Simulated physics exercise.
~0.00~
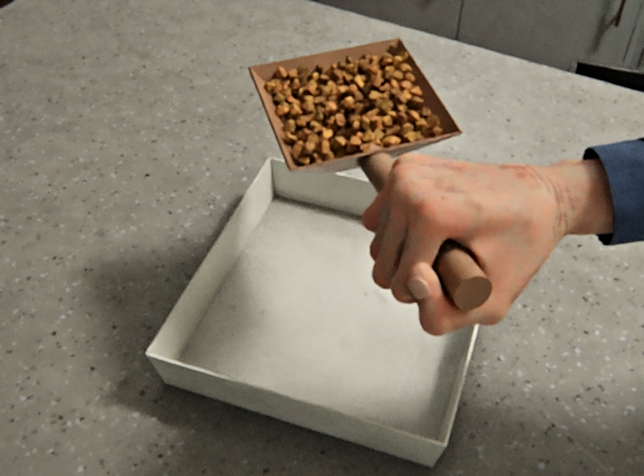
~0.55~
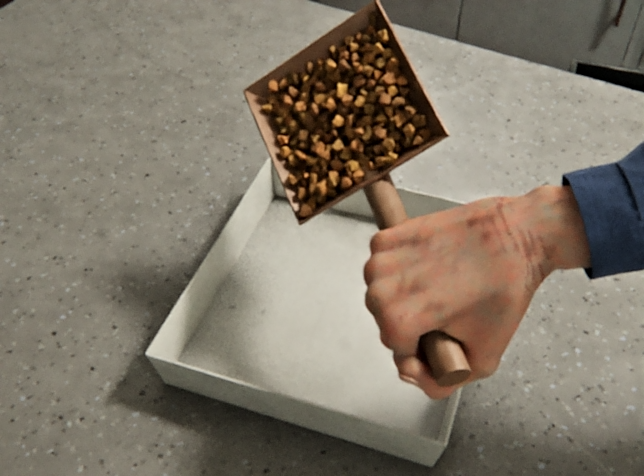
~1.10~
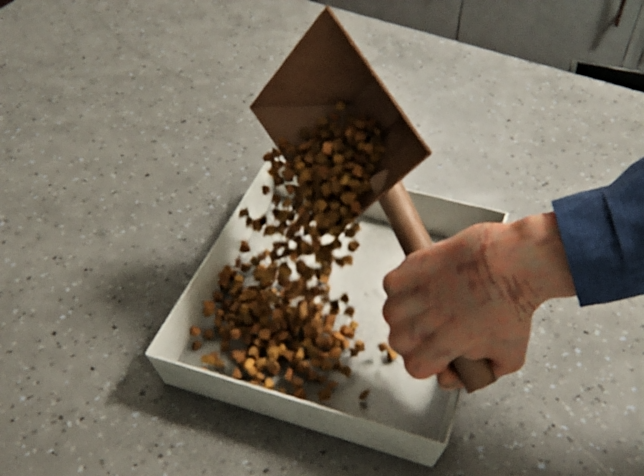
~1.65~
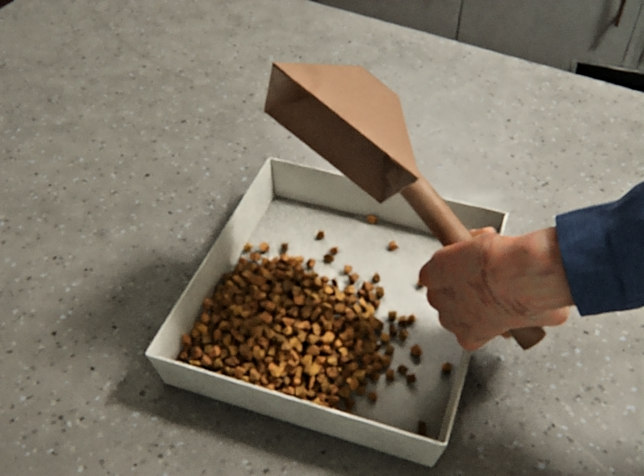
At the start, a hand in a blue sleeve holds a brown scoop full of small brown pieces above an empty, shallow white tray on a speckled grey counter. The hand turns the scoop over toward the left, and the pieces still sit inside as it leans. As it tips further, they pour out in a thick stream and begin to cover the tray's near left part. The hand keeps rolling the scoop until its mouth points down to the left. In the end the scoop looks empty, and a broad heap lies in the tray with a few pieces scattered around it.
